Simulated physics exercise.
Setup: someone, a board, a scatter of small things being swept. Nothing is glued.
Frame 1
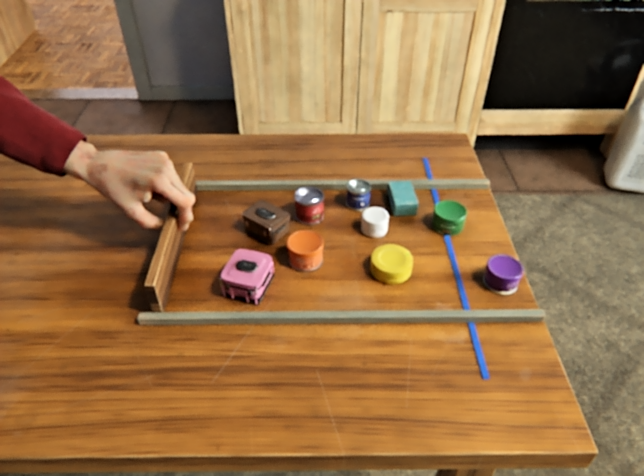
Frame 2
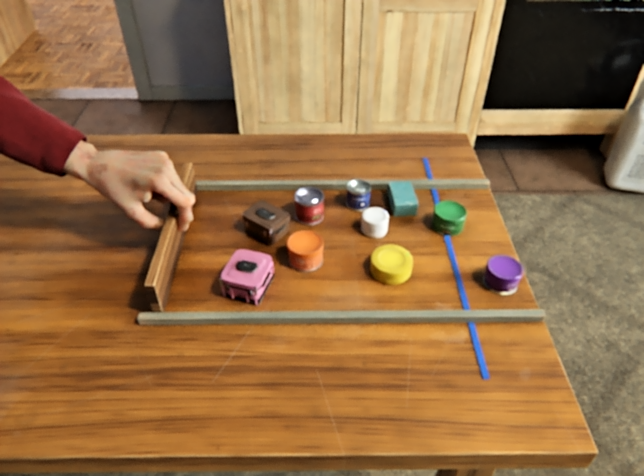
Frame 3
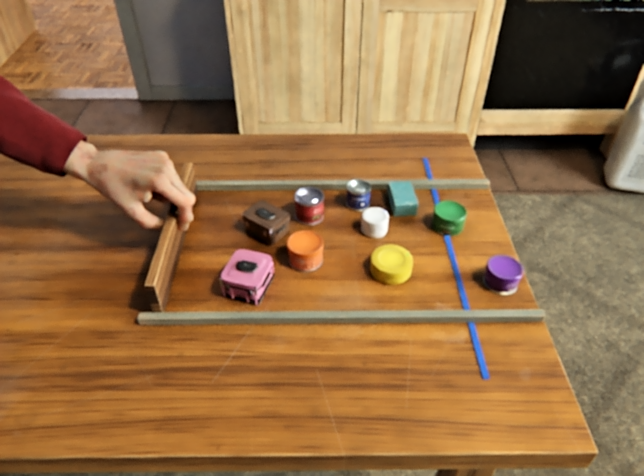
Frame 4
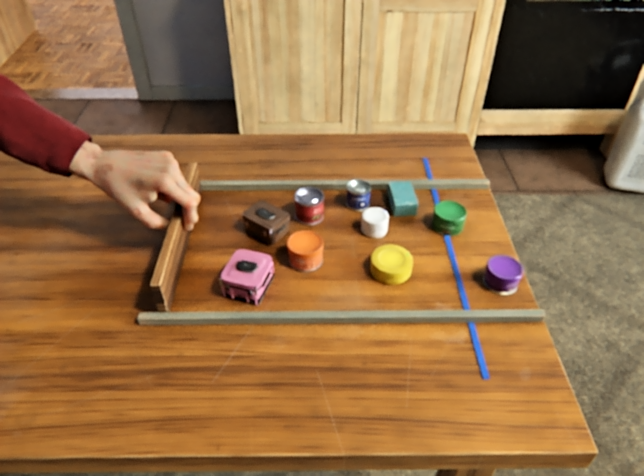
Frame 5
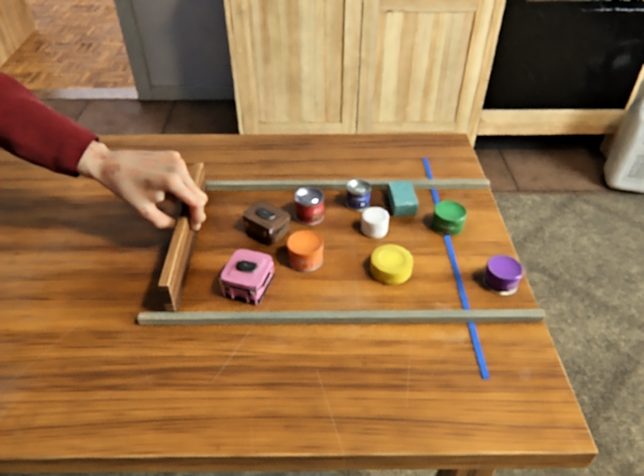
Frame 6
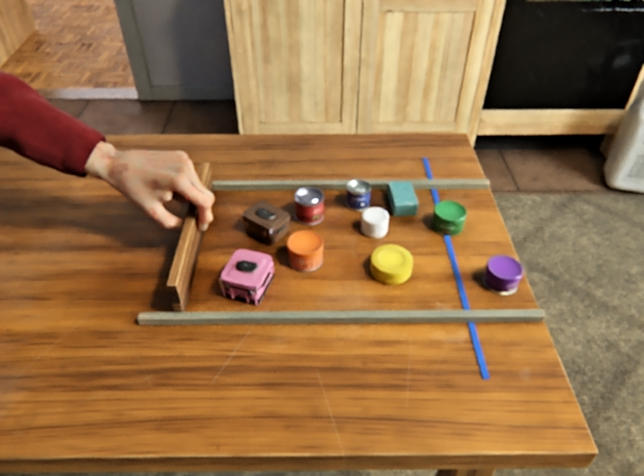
In the video, a hand in a dark red sleeve holds a wooden board upright at the left of a tabletop scattered with small colourful objects, then slides it slightly to the right between two rails while the objects stay still.
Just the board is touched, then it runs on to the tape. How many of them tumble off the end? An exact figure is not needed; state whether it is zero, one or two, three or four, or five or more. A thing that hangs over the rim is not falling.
The number falling off is one or two.
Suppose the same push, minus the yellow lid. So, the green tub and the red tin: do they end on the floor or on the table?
Well, the green tub goes off the edge while the red tin is still there.
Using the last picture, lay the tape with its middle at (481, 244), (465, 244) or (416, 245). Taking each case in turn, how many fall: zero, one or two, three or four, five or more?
Lab note - count per position: 5 or more; three to four; none at all.
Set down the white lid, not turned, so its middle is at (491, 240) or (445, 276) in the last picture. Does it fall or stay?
Place by place, it holds its place, then holds its place.
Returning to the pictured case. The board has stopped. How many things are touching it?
Total: 5.
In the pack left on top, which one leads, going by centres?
It's the yellow lid that is foremost.
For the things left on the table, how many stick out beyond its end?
Counting them gives 1.
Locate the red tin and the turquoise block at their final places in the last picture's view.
The red tin ends up near (455, 202), and the turquoise block near (475, 196).
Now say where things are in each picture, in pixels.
The first picture shows purple pot (503, 275); green tub (449, 218); turquoise block (402, 198); board (175, 231); tape (449, 244).
The second picture shows green tub (449, 218); yellow lid (391, 264).
The third picture shows turquoise block (402, 198); red tin (309, 206).
The fourth picture shows purple pot (503, 275); white lid (375, 223).
The fifth picture shows green tub (449, 218); blue tin (358, 196).
The sixth picture shows purple pot (503, 275); green tub (449, 218); turquoise block (402, 198); board (194, 231); tape (449, 244).
Early on, none off yet; purple pot at rest near (503, 275); green tub at rest near (449, 218); turquoise block at rest near (402, 198).
Finally, the number that fall off is one or two; lost, green tub and purple pot.
